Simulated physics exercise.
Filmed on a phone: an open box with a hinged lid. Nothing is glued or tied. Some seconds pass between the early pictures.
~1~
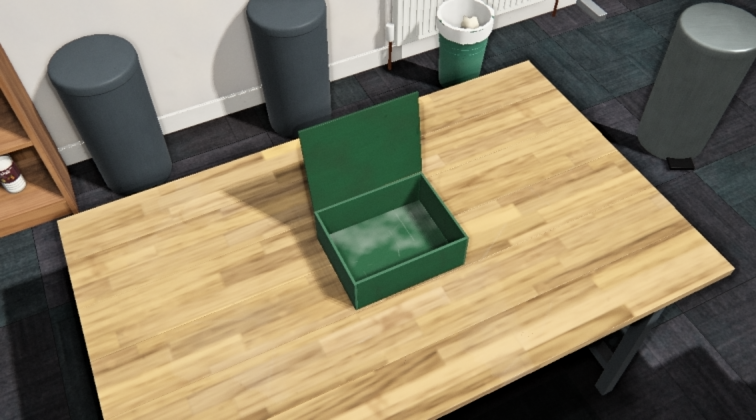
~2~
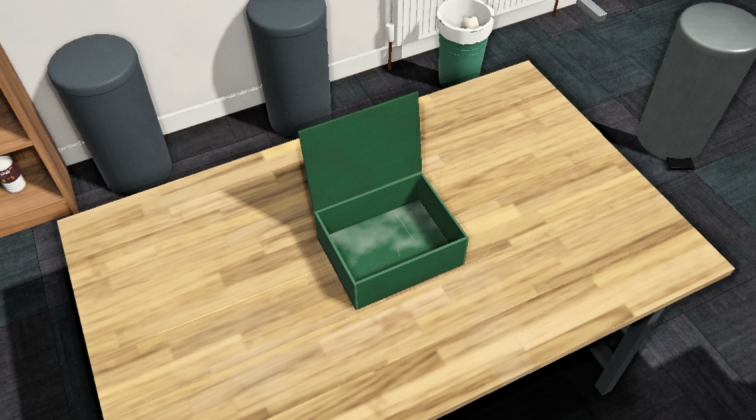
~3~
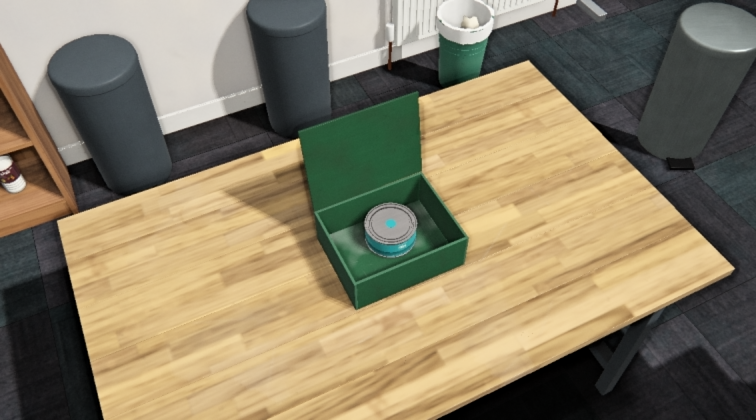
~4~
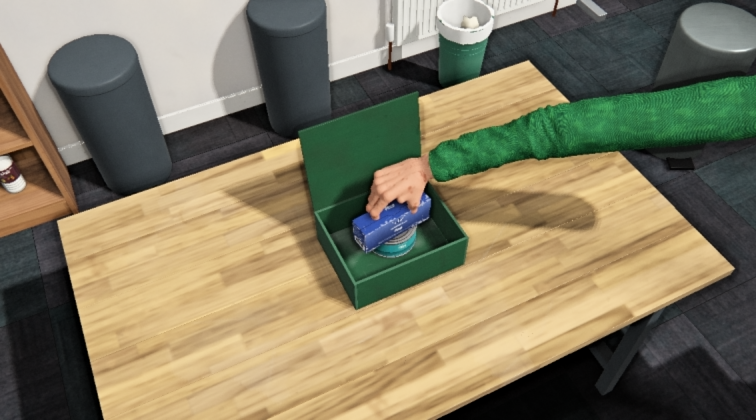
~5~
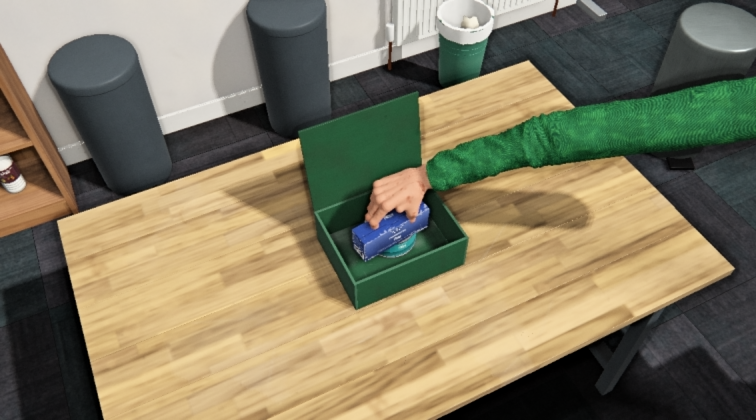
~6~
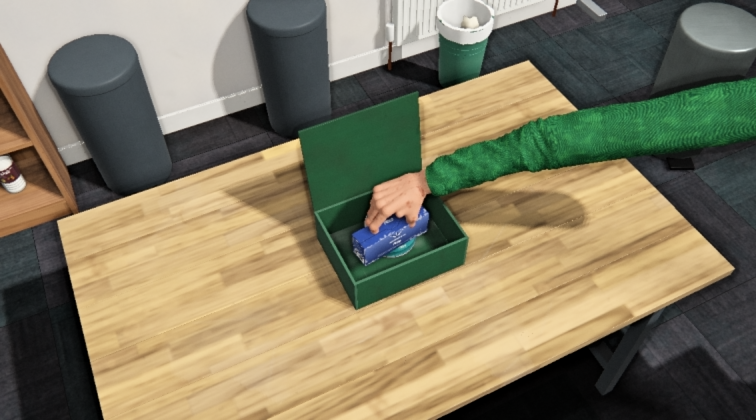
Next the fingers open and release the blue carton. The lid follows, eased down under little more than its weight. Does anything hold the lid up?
Outcome: The lid will not close.
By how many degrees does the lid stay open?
Some 16° above the rim.
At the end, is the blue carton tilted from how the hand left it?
The blue carton keeps its pose.
Then, 1.40 s on from there, lid 72° above the rim.
Then, 1.80 s on from there, lid 42° above the rim.
In the end, lid 16° above the rim; both unmoved. At the end, from the last picture's camera, blue carton near (391, 233).
